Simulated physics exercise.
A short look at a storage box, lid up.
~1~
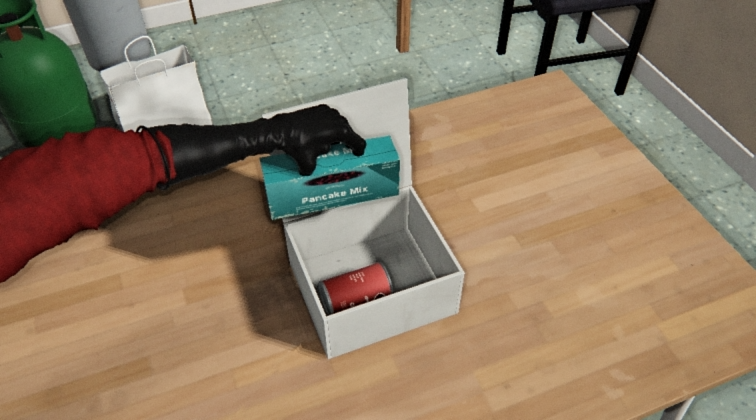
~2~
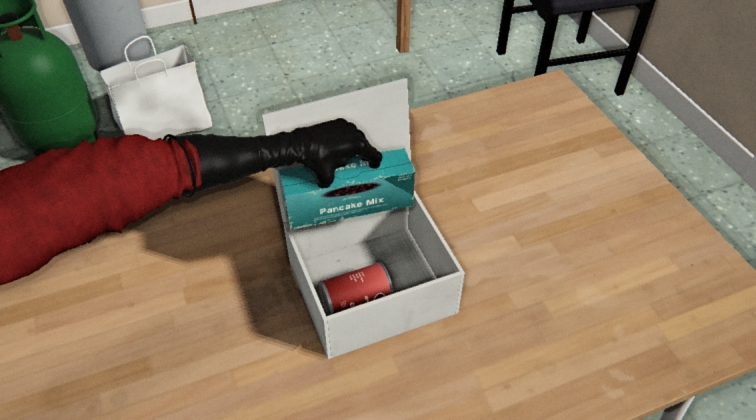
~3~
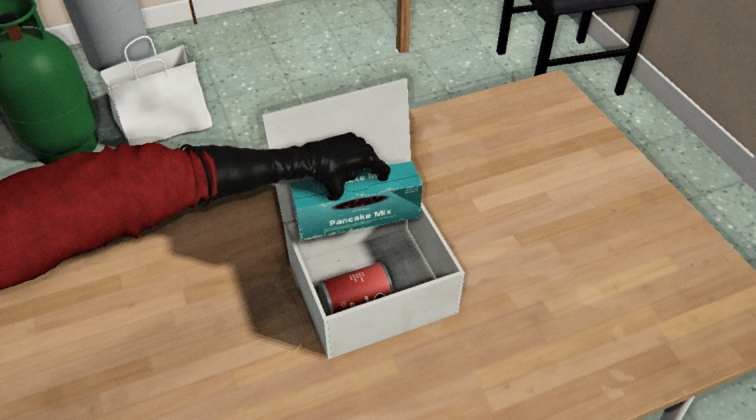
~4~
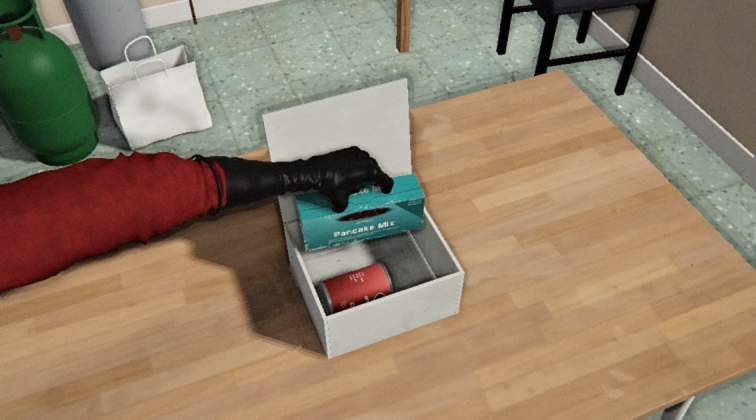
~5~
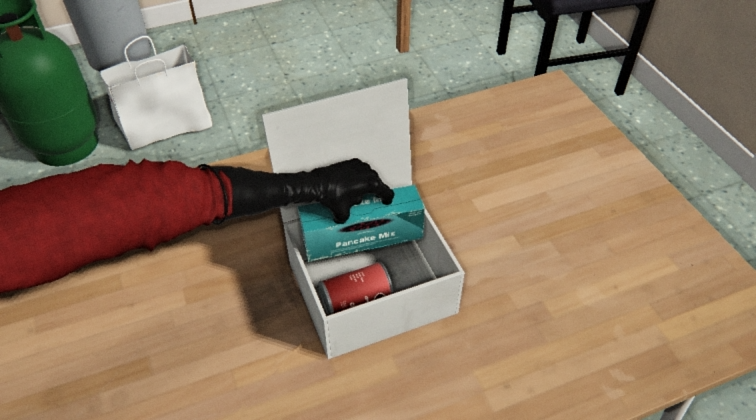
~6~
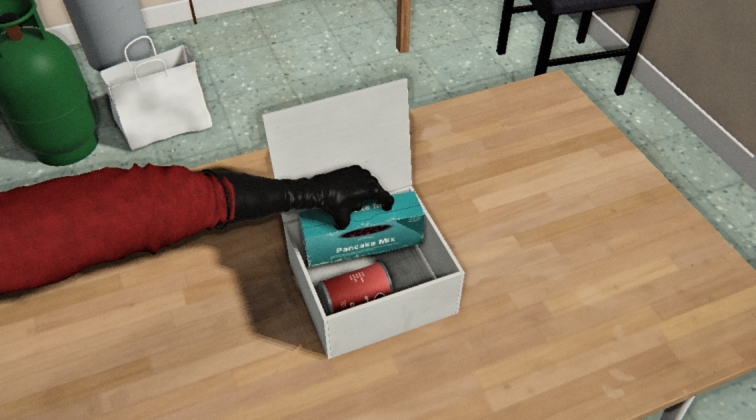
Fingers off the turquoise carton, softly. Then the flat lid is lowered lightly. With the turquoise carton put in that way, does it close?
As it turns out, it closes.
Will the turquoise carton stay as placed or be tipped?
The turquoise carton stays as placed.
Then, 0.60 s later than the last frame, turquoise carton moved a little near (364, 243).
Then, 1.60 s later than the last frame, lid 58° above the rim; turquoise carton moved a little near (364, 243); red tin moved a little.
Then, 2.00 s later than the last frame, lid 17° above the rim; turquoise carton moved a little near (364, 243); red tin moved a little.
When it is over, lid shut; moved from the start, turquoise carton; red tin as before. End places, in pixels of the last picture, turquoise carton near (364, 243).
